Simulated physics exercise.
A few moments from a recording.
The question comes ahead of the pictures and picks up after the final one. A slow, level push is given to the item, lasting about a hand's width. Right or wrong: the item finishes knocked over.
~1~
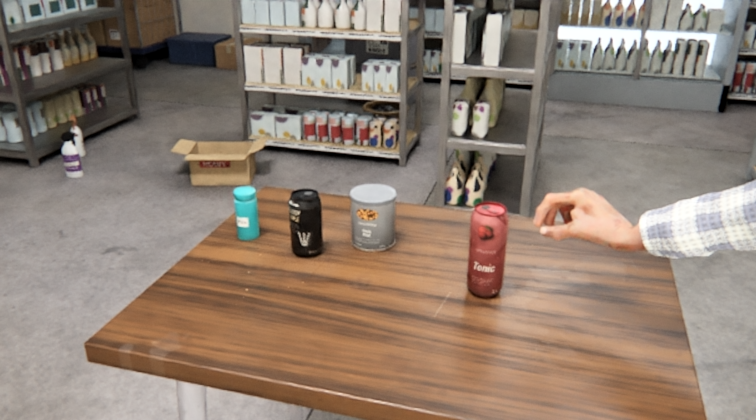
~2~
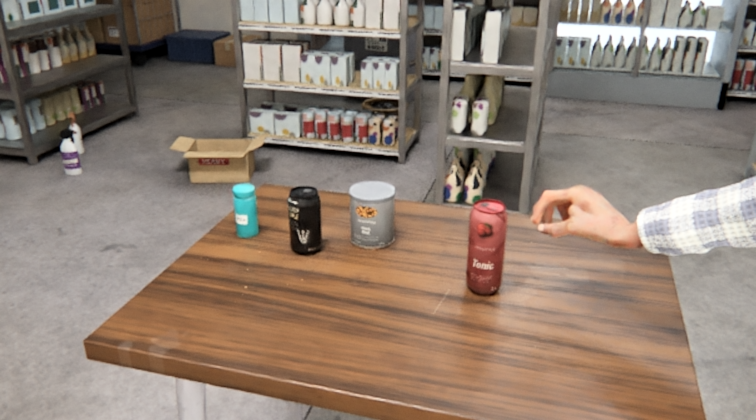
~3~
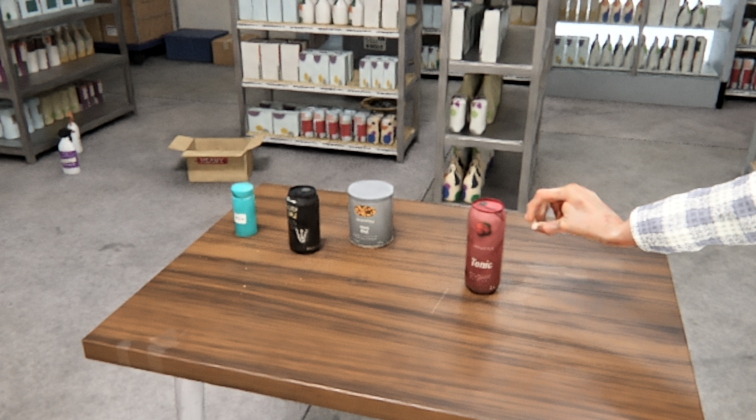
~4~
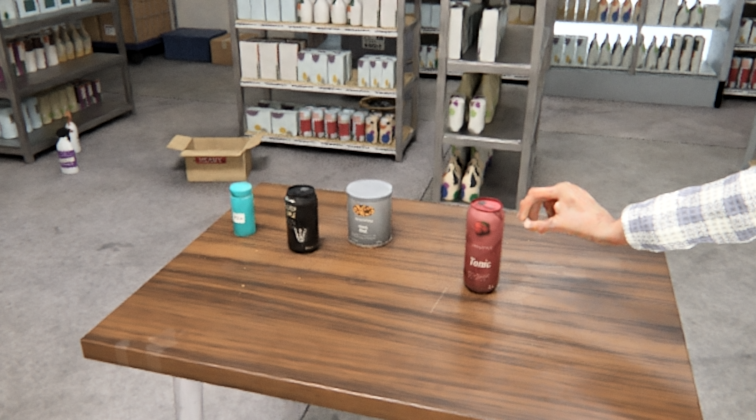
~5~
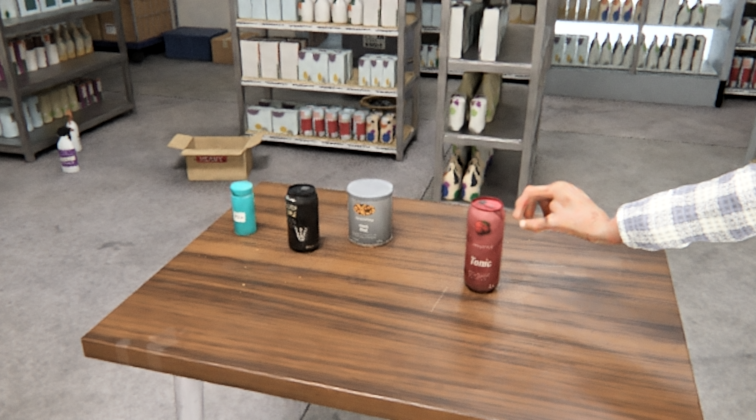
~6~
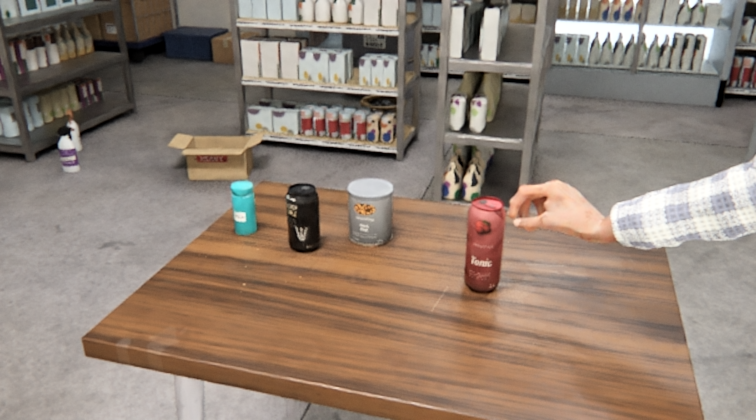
Right.
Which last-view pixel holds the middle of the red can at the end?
End point in the final view: About (414, 261).
Then, 0.80 s after the last picture, red can tipped 24° from how it was near (464, 239).
Then, 1.10 s after the last picture, red can on its side near (422, 256).
At rest, tipped over on the table, red can. Seen from the same camera at the end, red can near (414, 261).
